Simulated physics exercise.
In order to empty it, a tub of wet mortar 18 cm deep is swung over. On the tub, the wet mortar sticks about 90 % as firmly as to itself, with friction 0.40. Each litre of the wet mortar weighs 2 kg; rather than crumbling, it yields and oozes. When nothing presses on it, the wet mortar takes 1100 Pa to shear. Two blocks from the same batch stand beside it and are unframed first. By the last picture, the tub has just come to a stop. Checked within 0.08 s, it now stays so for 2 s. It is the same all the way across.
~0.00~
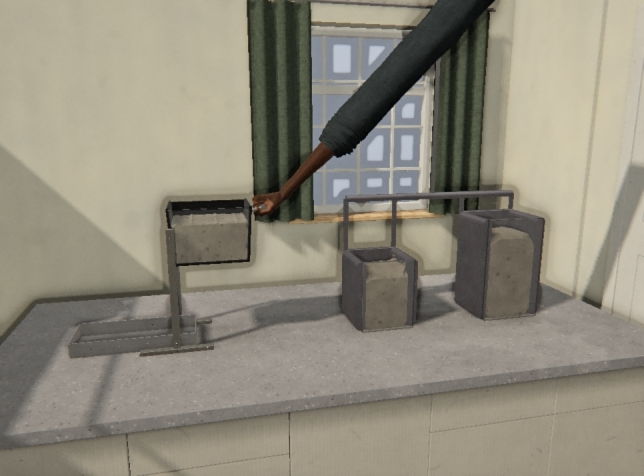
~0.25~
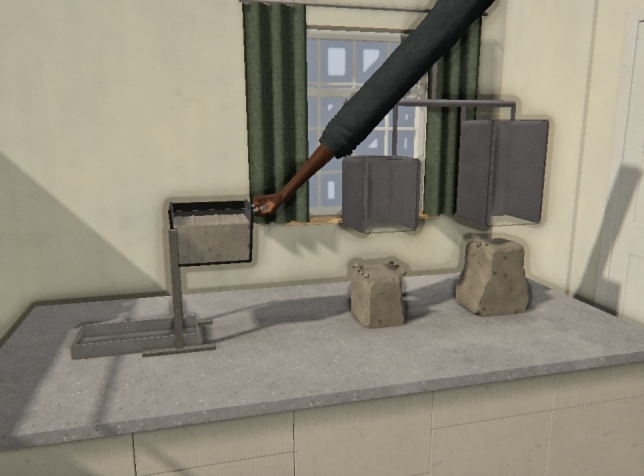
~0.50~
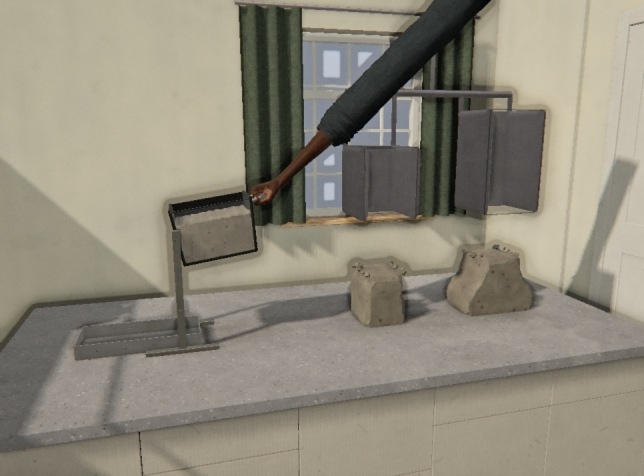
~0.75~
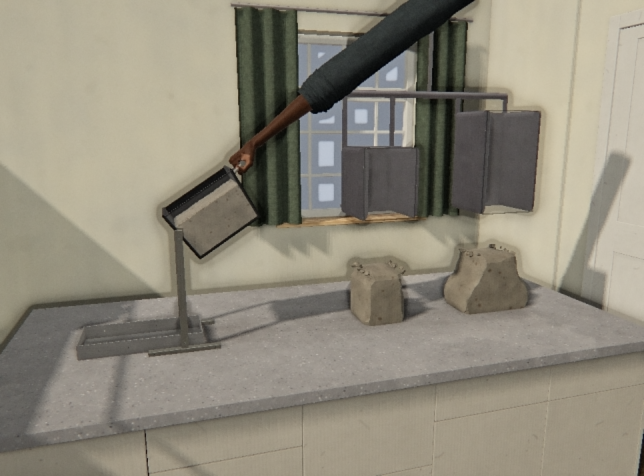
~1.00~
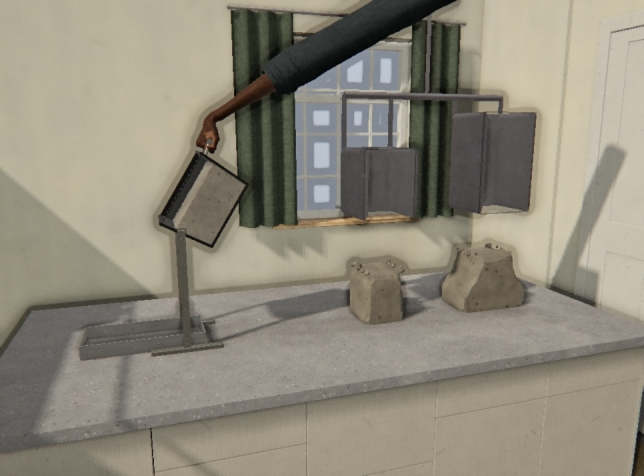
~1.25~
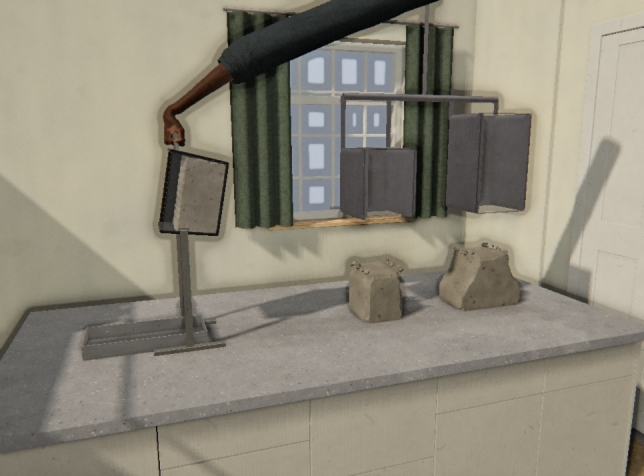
The footage shows two dark molds lifting off a pair of grayish blocks on a counter, the right block slumping lower and wider, before a sleeved arm swings a filled tub on a stand upward until it is steeply tilted.
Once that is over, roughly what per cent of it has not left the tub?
Around 100 percent.
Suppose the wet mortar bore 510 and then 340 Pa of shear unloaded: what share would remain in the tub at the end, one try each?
Respectively, close to 65 % and close to 55 %.
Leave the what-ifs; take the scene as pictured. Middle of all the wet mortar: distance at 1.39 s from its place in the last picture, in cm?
I'd put the distance at about 0 centimetres.
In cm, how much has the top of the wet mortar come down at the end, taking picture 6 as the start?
0 cm.
By 1.39 s, the tub is at 80 degrees and holds 100 %.
By 1.56 s, the tub is at 80 degrees and holds 100 %.
By 1.73 s, the tub is at 80 degrees and holds 100 %.
By 1.90 s, the tub is at 80 degrees and holds 100 %.
By 3.25 s, at the end, the tub is at 80 degrees and holds 100 %.
